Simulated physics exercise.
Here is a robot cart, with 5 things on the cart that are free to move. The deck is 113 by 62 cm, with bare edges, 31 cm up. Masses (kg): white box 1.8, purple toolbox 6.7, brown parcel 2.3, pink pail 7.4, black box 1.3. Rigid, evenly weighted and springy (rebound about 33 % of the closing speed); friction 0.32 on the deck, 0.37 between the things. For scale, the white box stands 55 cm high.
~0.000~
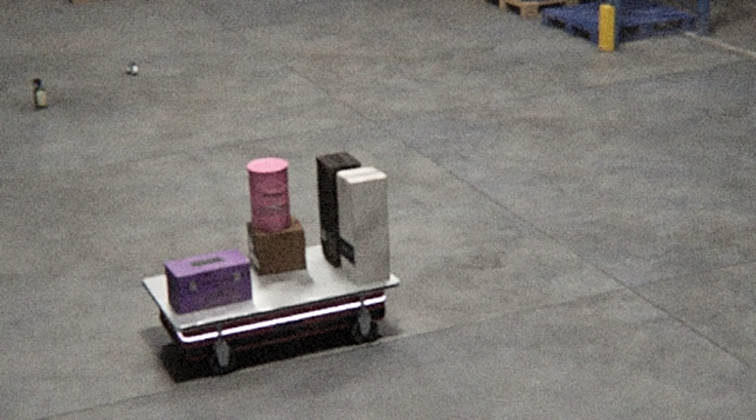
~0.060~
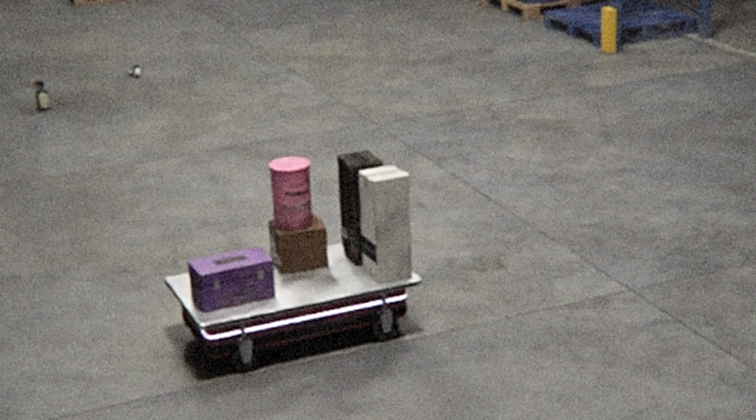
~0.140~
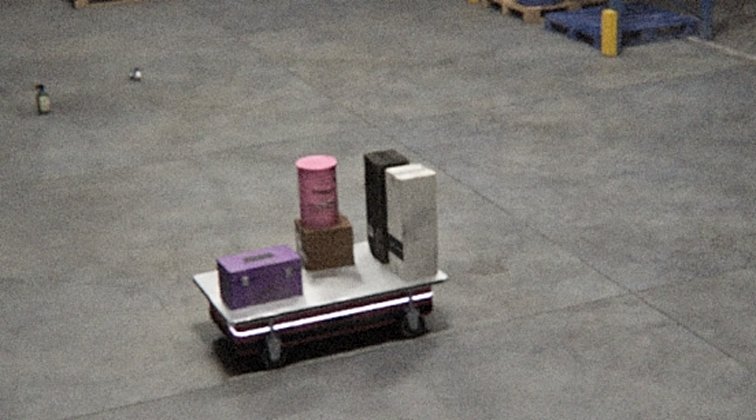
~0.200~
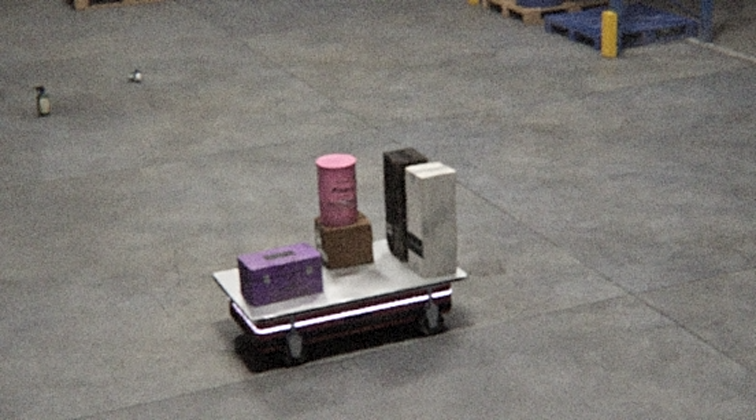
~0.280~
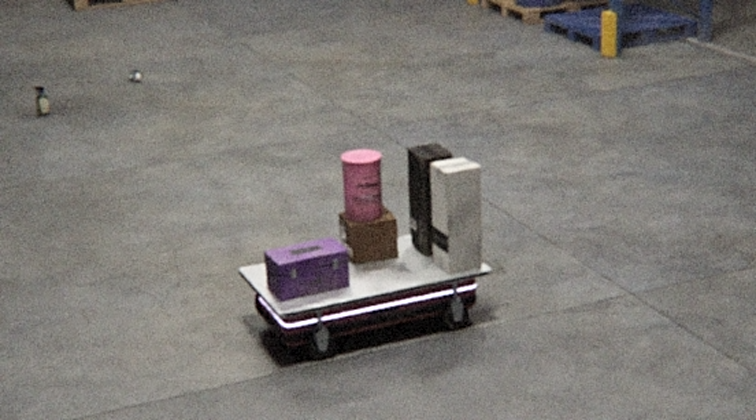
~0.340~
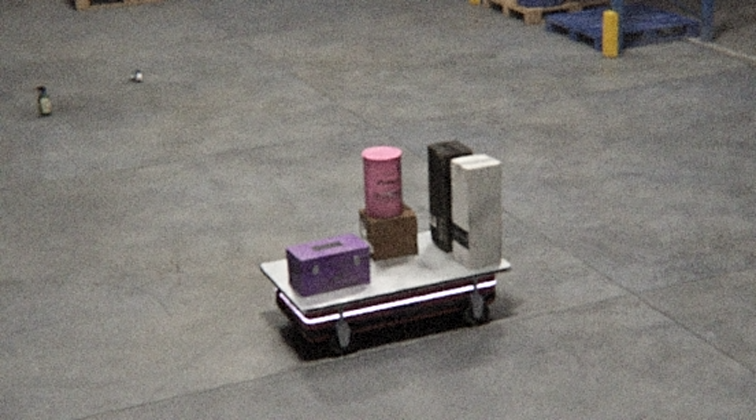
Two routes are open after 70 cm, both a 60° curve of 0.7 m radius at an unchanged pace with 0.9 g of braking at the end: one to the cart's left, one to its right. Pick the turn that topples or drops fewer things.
Less is lost turning right.
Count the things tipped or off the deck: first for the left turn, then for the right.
Turning left 5, turning right 4.
Turning left. By 0.84 s, cart 151 cm along, turned 53°; white box and black box now off the deck; purple toolbox 13 cm from its spot near (473, 218); brown parcel tilted 12°.
By 1.24 s, cart 192 cm along, turned 60°, stopped; purple toolbox, brown parcel and pink pail now off the deck.
When it is over (1.7 s), off the deck, white box, purple toolbox, brown parcel, pink pail and black box. End places, in pixels of the last picture, white box near (716, 235).
Turning right instead, white box, brown parcel, pink pail and black box tipped over or off the deck, 4 of 5 in all.
